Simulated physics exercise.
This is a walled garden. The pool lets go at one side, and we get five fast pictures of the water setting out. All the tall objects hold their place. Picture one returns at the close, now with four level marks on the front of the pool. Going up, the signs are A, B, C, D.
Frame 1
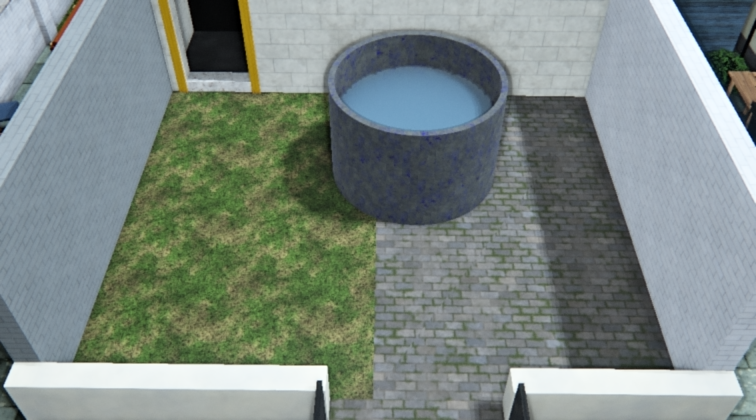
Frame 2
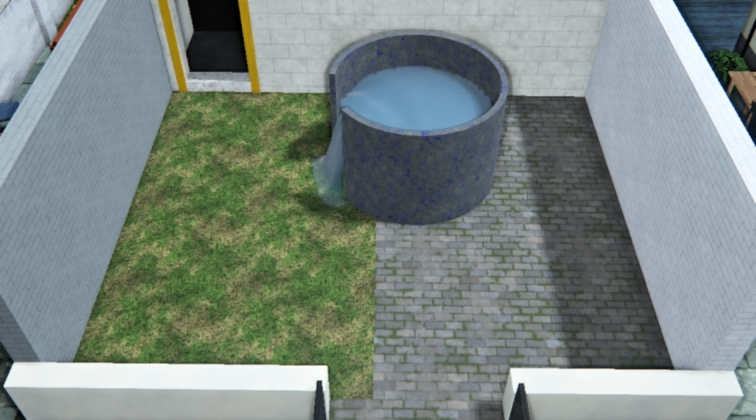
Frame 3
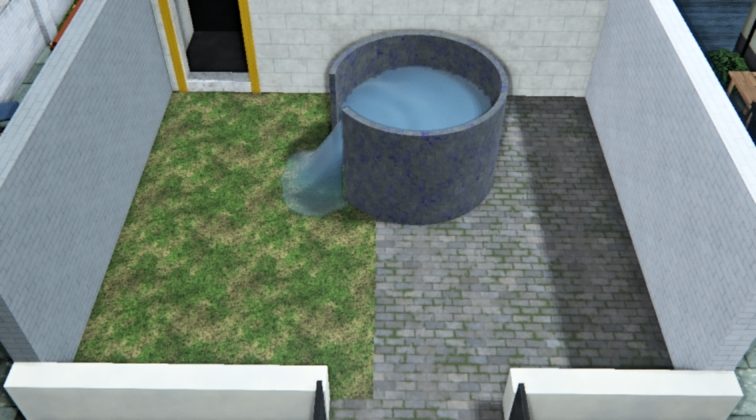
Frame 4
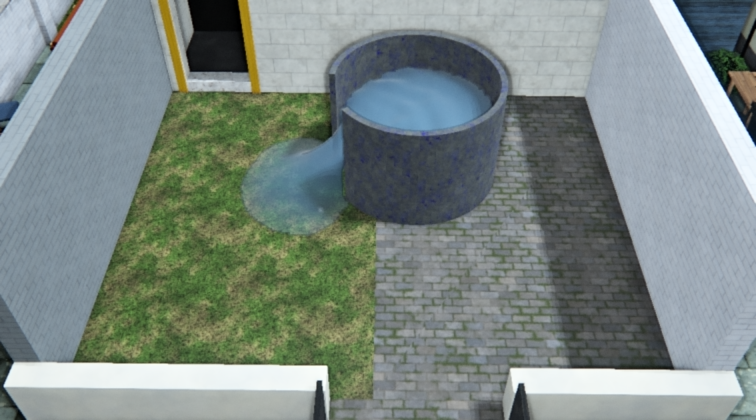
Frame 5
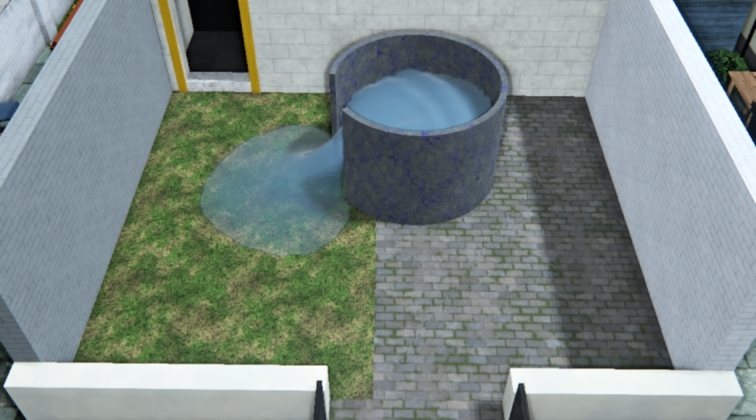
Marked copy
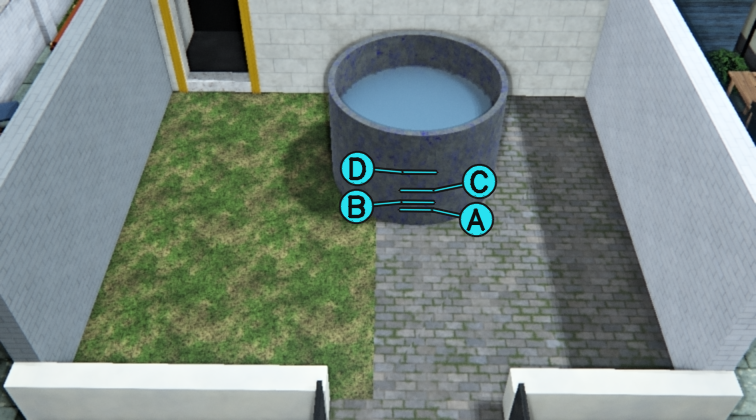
In a walled garden, a round stone pool of still water stands between grass and paving until a gap opens in its left side; water pours through onto the lawn and spreads leftward in a widening, rounded sheet.
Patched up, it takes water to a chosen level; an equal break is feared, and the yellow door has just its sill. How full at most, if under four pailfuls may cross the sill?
The answer is mark D.
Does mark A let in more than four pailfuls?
No, not at all.
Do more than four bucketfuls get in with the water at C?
No.
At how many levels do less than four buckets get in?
All of the four.
In cyan, A at (416, 209); B at (417, 202); C at (417, 190); D at (418, 172); from the bottom up A, B, C, D.
With A, nothing gets over.
With B, nothing gets over.
With C, nothing gets over.
With D, a splash gets over, under a bucket.
